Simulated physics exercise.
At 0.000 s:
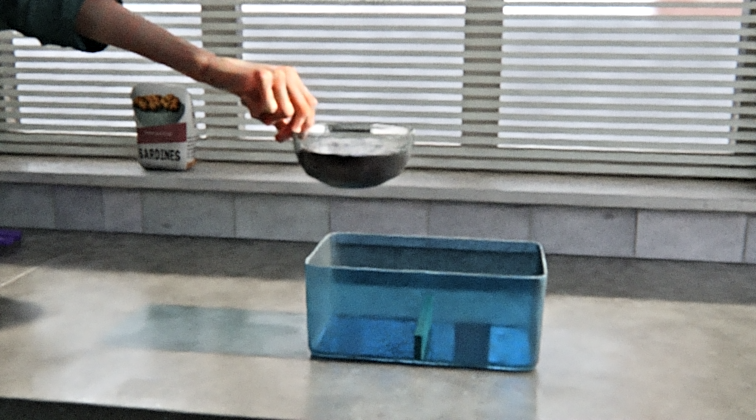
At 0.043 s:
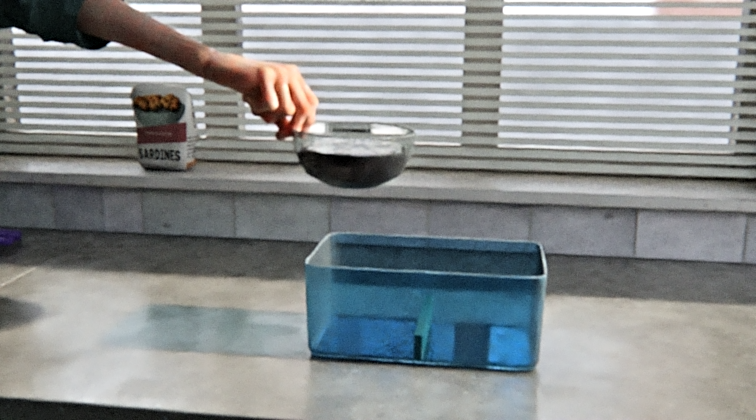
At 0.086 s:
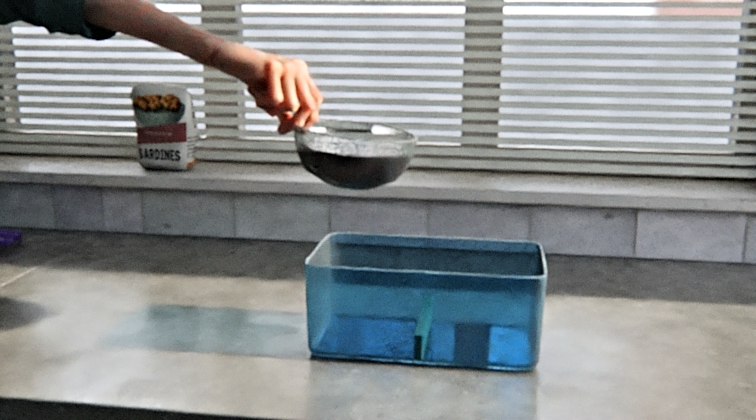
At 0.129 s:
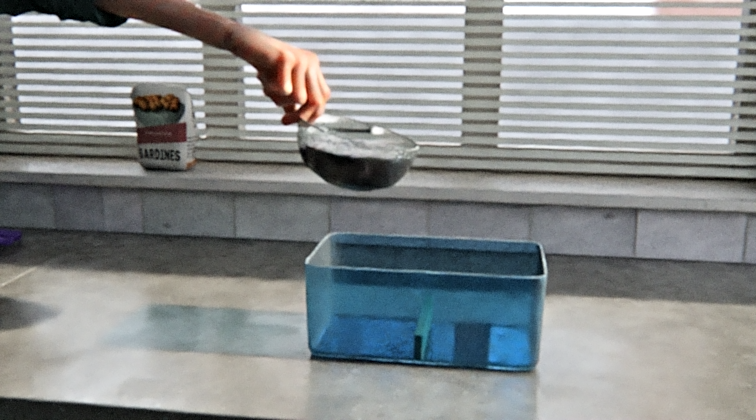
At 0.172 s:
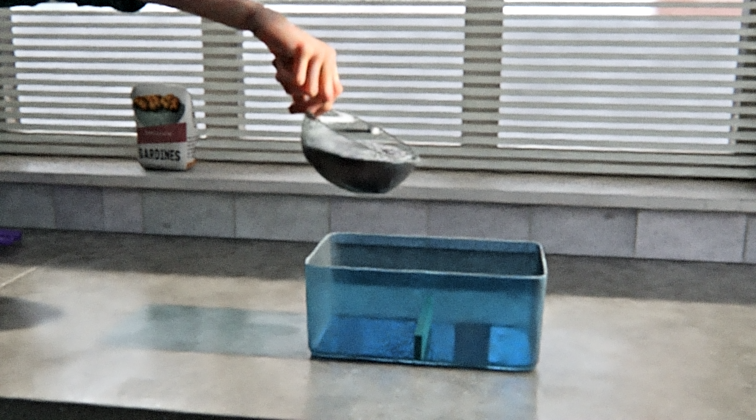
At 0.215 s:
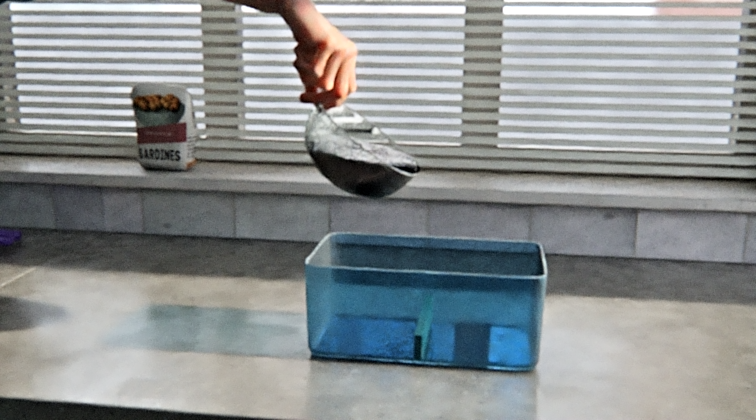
A grey countertop stands before a tiled ledge and a window with white slatted blinds, seen from the front and slightly above by a still camera. A hand reaching in from the upper left holds a clear round bowl of dark liquid above an empty blue oblong basin, with a sardines package on the ledge at left. The hand tilts the bowl to the right, slowly then further, and the liquid shifts towards its lowered right rim.
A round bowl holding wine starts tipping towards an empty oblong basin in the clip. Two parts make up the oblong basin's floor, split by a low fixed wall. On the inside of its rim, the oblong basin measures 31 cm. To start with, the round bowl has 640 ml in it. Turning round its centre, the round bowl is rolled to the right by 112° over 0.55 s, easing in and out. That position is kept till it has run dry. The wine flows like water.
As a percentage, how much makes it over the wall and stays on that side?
Some 60 per cent makes it over and stays.
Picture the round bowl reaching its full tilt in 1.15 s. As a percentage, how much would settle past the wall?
Result under that change: Approx. 75 %.
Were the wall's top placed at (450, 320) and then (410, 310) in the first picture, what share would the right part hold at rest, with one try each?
35 in a hundred, followed by 75 in a hundred.
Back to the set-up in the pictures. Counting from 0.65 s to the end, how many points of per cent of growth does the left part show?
Near 7 percent, more or less.
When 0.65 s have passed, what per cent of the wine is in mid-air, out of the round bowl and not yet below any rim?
Something like 5 per cent of the total.
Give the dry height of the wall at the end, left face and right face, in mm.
About 26 mm on the left, about 20 mm on the right.
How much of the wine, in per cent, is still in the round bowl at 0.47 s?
Roughly 6 percent.
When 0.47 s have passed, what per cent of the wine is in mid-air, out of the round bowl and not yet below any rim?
I'd put it at about 30 percent.
Then, 0.47 s in, the tilt is 106° and 6 per cent is still to pour, 11 is left of the wall and 53 right of it.
Then, 0.65 s in, the tilt is 112° and 0 per cent is still to pour, 31 is left of the wall and 64 right of it.
Then, 0.84 s in, the tilt is 112° and 0 per cent is still to pour, 36 is left of the wall and 61 right of it.
Then, 1.05 s in, the tilt is 112° and 0 per cent is still to pour, 37 is left of the wall and 60 right of it.
Finally, 37 per cent lies left of the wall, 60 right of it and 2 outside.
